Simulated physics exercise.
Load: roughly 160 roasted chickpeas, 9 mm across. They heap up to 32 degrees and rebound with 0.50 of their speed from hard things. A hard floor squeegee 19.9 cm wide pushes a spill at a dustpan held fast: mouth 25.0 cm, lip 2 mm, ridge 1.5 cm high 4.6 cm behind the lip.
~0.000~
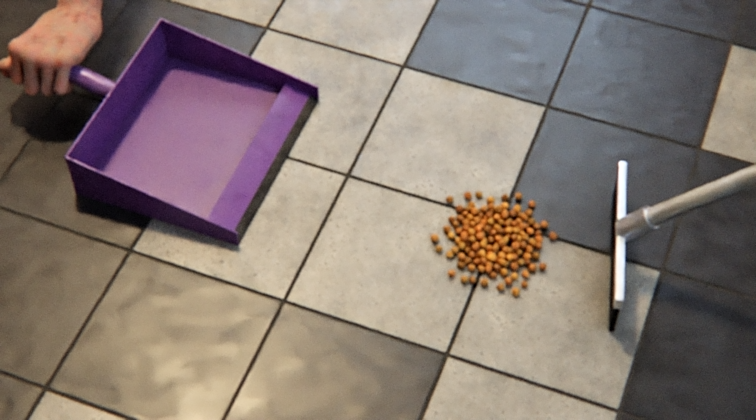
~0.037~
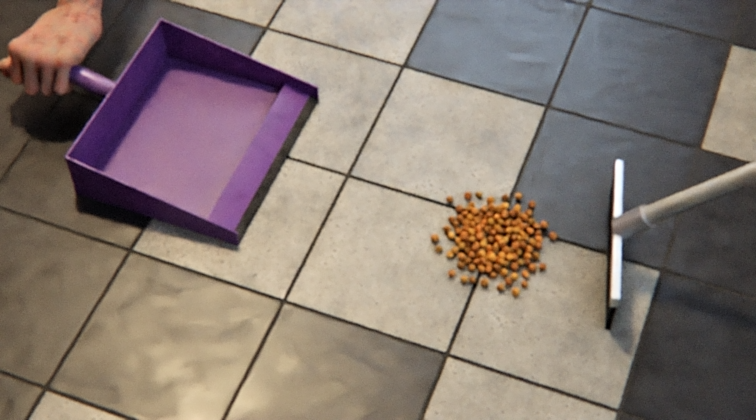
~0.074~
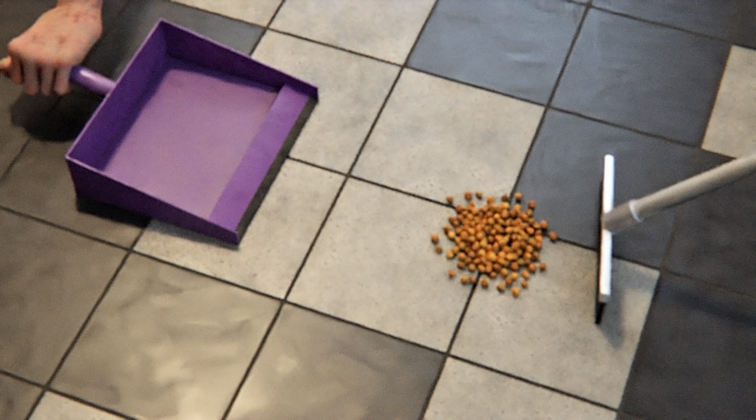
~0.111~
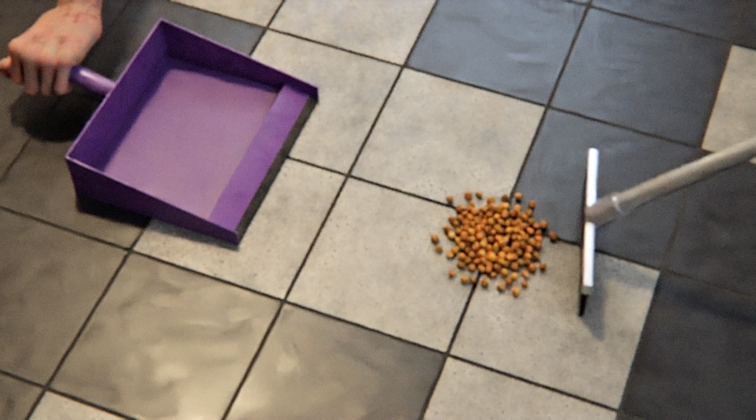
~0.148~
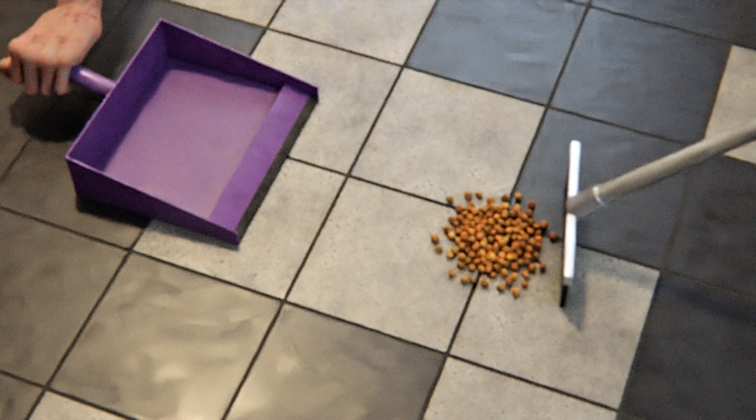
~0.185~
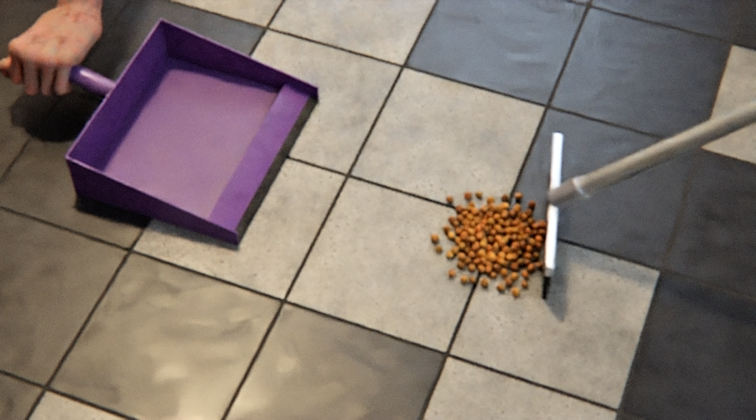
On a checkered tile floor, a squeegee slides left to the edge of a chickpea pile while a hand holds a purple dustpan still.
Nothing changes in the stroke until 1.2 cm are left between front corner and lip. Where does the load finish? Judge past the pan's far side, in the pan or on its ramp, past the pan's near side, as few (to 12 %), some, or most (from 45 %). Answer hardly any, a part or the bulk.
Far side hardly any, pan hardly any, near side hardly any.
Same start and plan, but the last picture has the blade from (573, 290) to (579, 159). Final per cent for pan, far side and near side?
Pan 15, far 0, near 0.
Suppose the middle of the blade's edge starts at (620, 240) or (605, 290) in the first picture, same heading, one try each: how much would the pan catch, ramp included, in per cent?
Some 0 and 15 per cent.
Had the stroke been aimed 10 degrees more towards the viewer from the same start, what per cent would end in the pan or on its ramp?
It would be near 15 per cent.
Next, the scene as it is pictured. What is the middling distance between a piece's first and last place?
Some 24 cm.
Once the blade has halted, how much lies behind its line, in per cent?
About 40 per cent.
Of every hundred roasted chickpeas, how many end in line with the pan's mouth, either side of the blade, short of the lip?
Some 95 per cent.
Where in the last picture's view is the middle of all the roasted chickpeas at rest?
At about (293, 183).
Then, at 0.43 s, middle of the blade 19 cm from the lip; 0 % over the lip, far side 0 %, near side 0 %.
After 0.59 s, middle of the blade 9 cm from the lip; 0 % over the lip, far side 0 %, near side 0 %.
After 0.88 s, middle of the blade 4 cm from the lip; 5 % over the lip, far side 0 %, near side 0 %.
By 1.2 s all is still; far side 0 %, pan 5 %, near side 0 %, in front of the lip or behind the blade 95 %.
